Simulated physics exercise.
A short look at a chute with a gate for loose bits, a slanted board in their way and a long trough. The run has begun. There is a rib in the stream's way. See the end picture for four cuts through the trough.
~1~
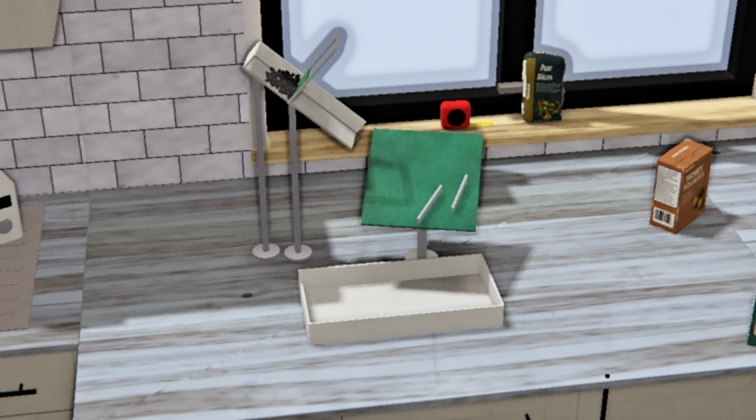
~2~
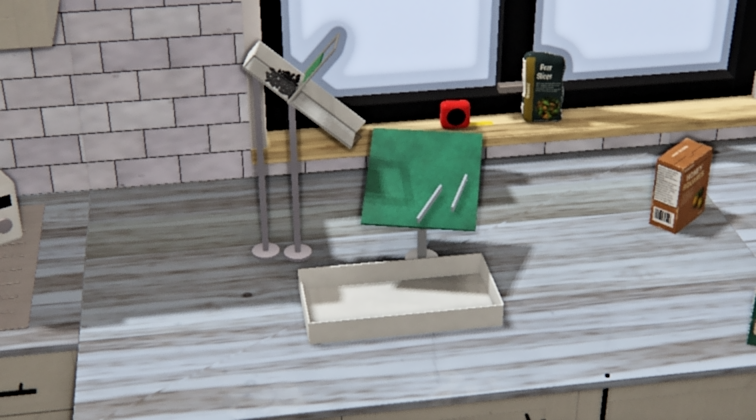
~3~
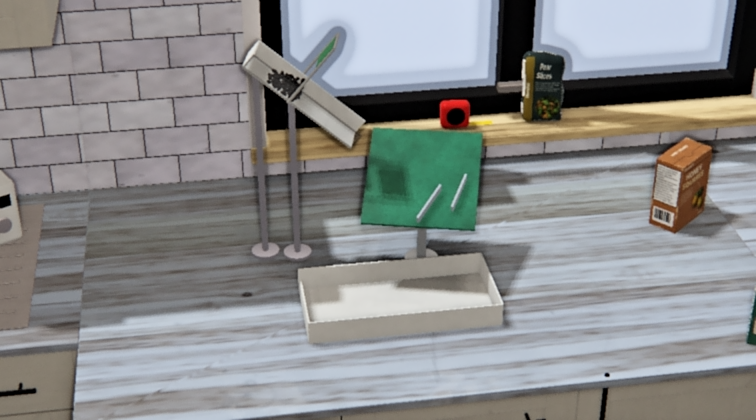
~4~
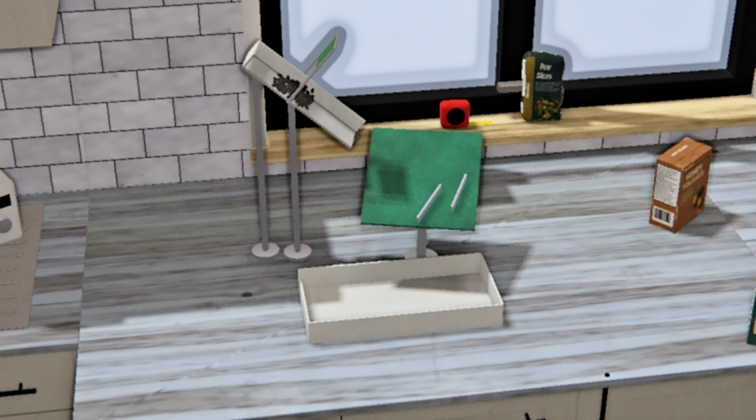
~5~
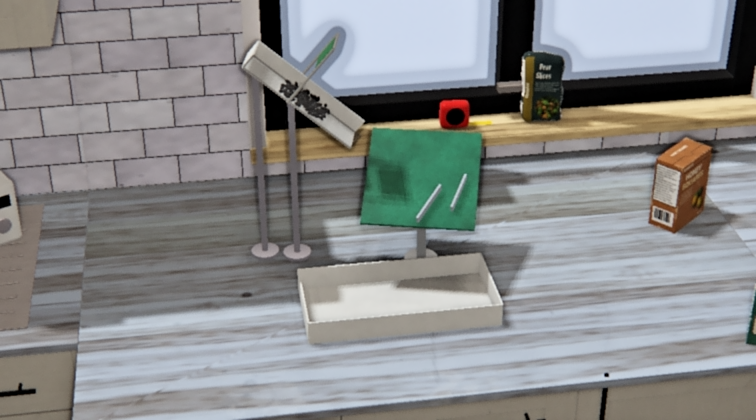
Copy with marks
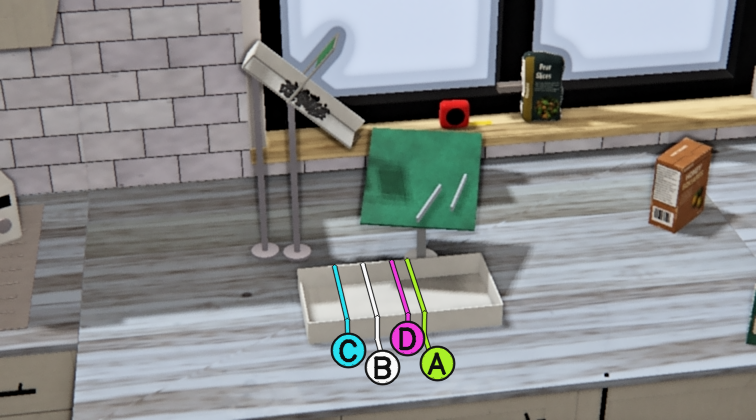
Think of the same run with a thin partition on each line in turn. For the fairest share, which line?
Take D.
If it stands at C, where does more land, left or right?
Right.
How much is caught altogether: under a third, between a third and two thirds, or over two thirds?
Over two thirds.
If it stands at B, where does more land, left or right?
More lands on the right.
On the marked copy, line A crosses the front rim at (424, 312); line B crosses the front rim at (377, 316); line C crosses the front rim at (347, 319); line D crosses the front rim at (407, 313).
With A, of what is caught, nearly all on the left of the divider, a small part on the right.
With B, of what is caught, a small part on the left of the divider, most on the right.
With C, of what is caught, none on the left of the divider, all on the right.
With D, of what is caught, about a third on the left of the divider, about two thirds on the right.
